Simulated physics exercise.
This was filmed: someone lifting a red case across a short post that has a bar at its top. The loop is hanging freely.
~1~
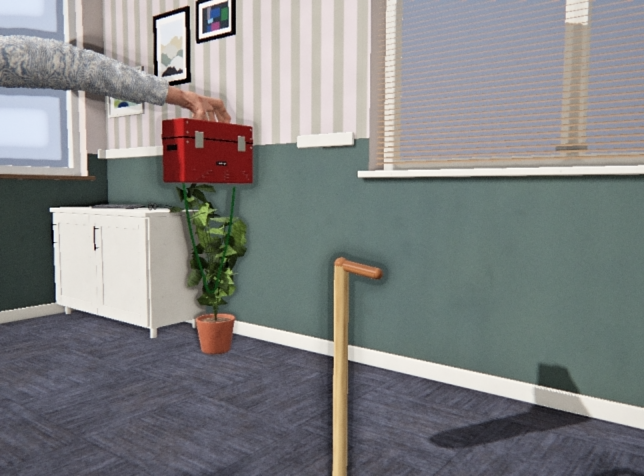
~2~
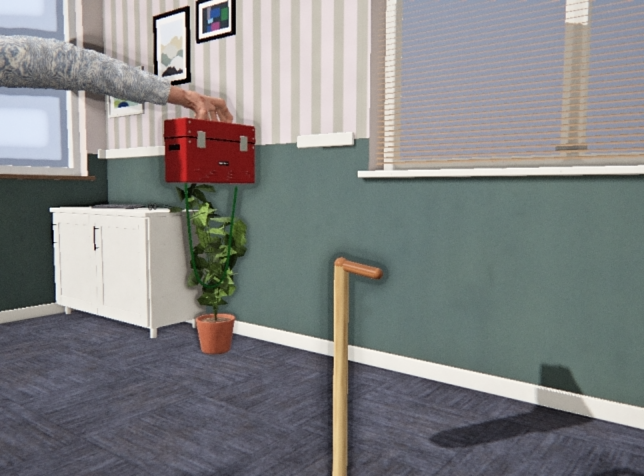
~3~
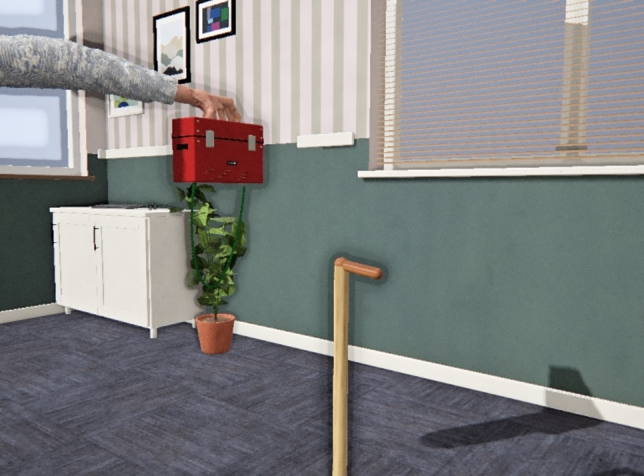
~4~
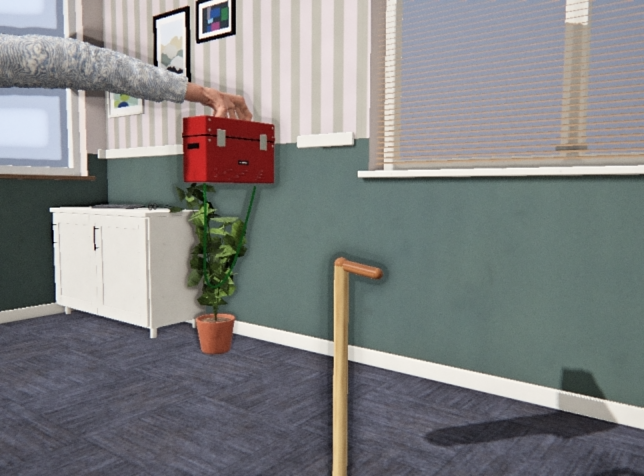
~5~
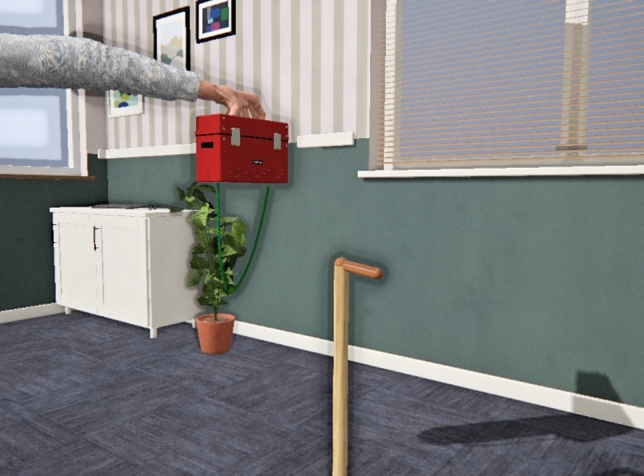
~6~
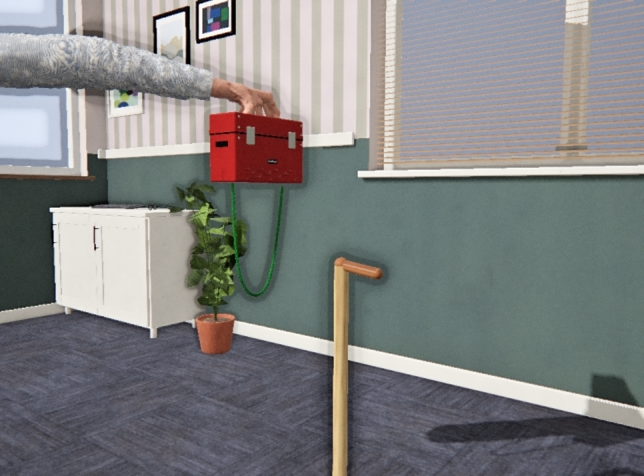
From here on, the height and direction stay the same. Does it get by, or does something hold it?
It gets by.
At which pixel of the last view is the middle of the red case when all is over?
It comes to rest near (498, 137).
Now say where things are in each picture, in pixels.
In the first picture, red case (210, 153); hook tip (377, 274).
In the second picture, red case (212, 153); bottom of the loop (213, 286).
In the third picture, red case (220, 153).
In the fourth picture, red case (231, 152); bottom of the loop (216, 287).
In the fifth picture, red case (245, 151).
In the sixth picture, red case (259, 151); bottom of the loop (258, 295); hook tip (377, 274); hook points away from it, loop hangs below the hook.
Then, 0.78 s after the last picture, case over the post near (351, 145).
Then, 1.54 s after the last picture, case past the post near (470, 139).
At rest, case past the post near (498, 137). The red case comes away clean.
